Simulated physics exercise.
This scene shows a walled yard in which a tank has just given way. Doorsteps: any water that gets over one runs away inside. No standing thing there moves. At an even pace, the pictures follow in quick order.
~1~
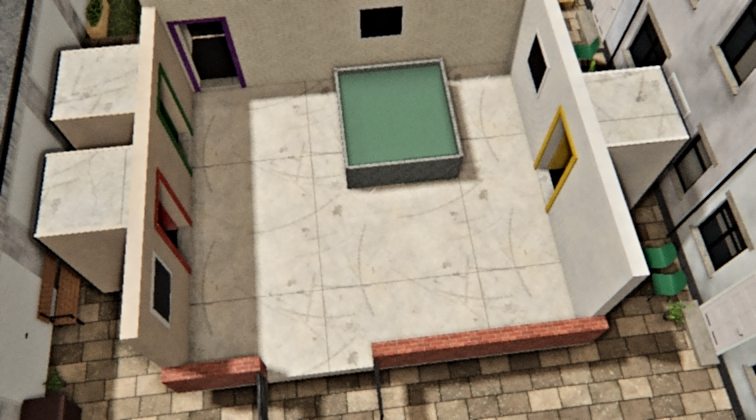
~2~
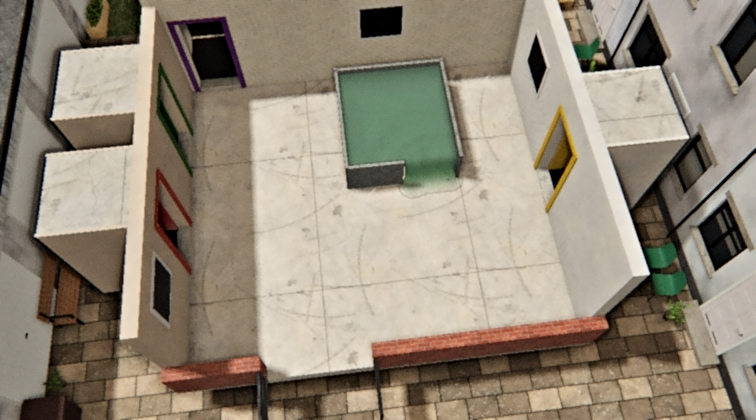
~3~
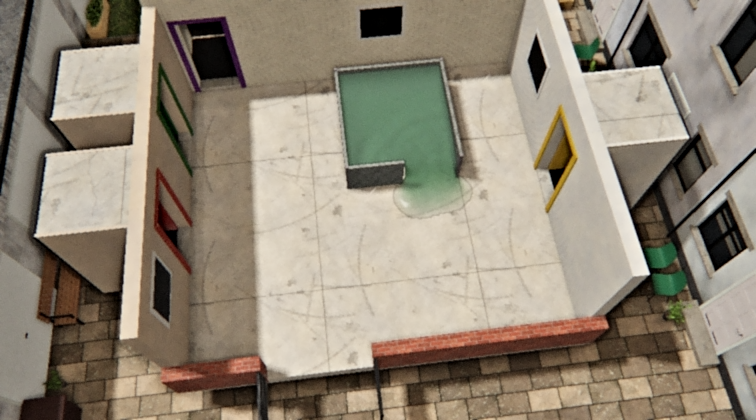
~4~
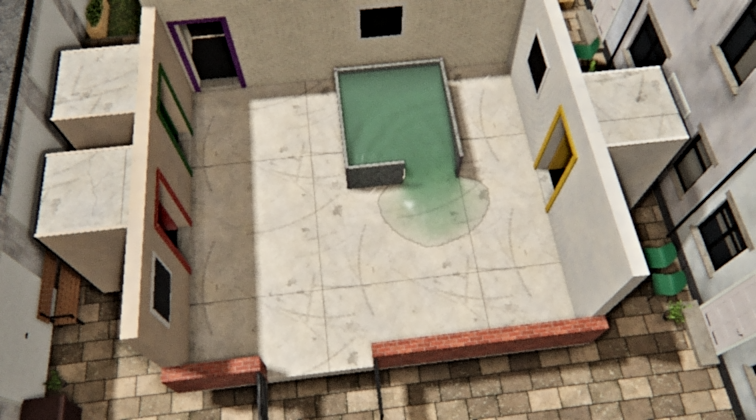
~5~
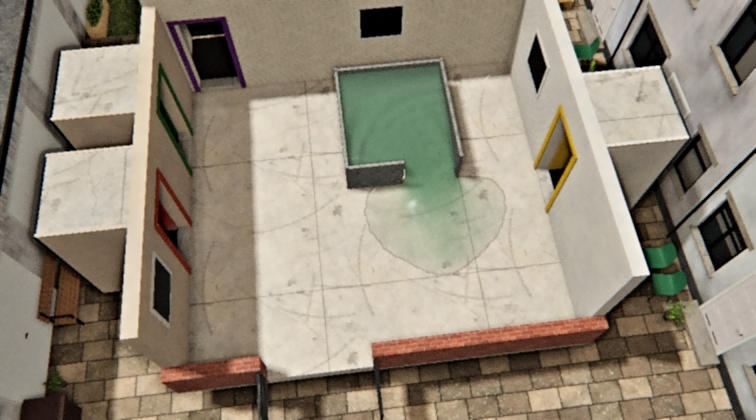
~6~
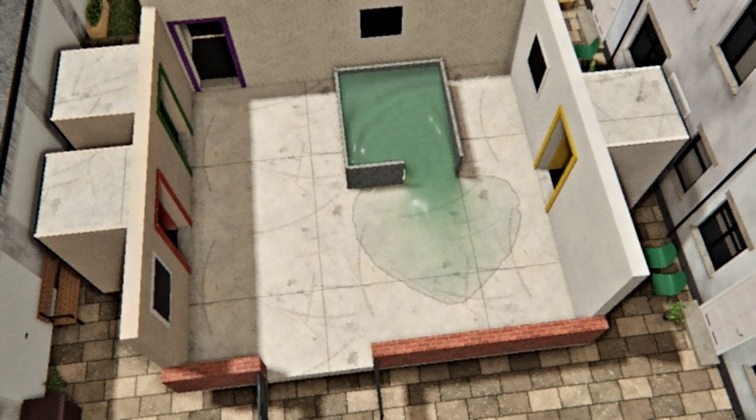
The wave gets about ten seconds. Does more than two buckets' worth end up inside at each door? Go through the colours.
The red door gets more than two buckets inside; the purple door gets two buckets or less inside; the yellow door gets more than two buckets inside; the green door gets two buckets or less inside.
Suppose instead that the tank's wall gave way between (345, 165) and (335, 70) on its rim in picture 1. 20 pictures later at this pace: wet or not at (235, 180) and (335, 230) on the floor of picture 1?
Submerged, then unwetted.
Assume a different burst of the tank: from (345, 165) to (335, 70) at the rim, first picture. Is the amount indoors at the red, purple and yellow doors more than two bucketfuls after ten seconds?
Door by door - red tops the limit, purple tops the limit, yellow doesn't reach it.
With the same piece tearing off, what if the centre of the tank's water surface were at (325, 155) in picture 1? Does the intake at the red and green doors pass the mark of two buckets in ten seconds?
Red door: Within the limit; green door: Within the limit.
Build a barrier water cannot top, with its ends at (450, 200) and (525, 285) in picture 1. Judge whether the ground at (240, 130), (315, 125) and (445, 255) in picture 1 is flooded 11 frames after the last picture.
As listed: Dry, dry, flooded.
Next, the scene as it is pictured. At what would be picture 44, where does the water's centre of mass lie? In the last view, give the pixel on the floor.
(403, 221).
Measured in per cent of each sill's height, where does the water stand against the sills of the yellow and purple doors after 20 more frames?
Around 110 in a hundred for the first and 0 in a hundred for the second.
A moment on, water covers 30 % of the floor; the red door not reached, the purple door not reached, the yellow door wet at the sill, nothing in, the green door not reached.
Next, water covers 35 % of the floor; the red door not reached, the purple door not reached, the yellow door under two buckets in, the green door not reached.
Then, water covers 40 % of the floor; the red door not reached, the purple door not reached, the yellow door under two buckets in, the green door not reached.
Later, water covers 70 % of the floor; the red door under two buckets in, the purple door not reached, the yellow door over two buckets in, the green door wet at the sill, nothing in.
In the end, water covers 95 % of the floor; the red door over two buckets in, the purple door under two buckets in, the yellow door over two buckets in, the green door wet at the sill, nothing in.
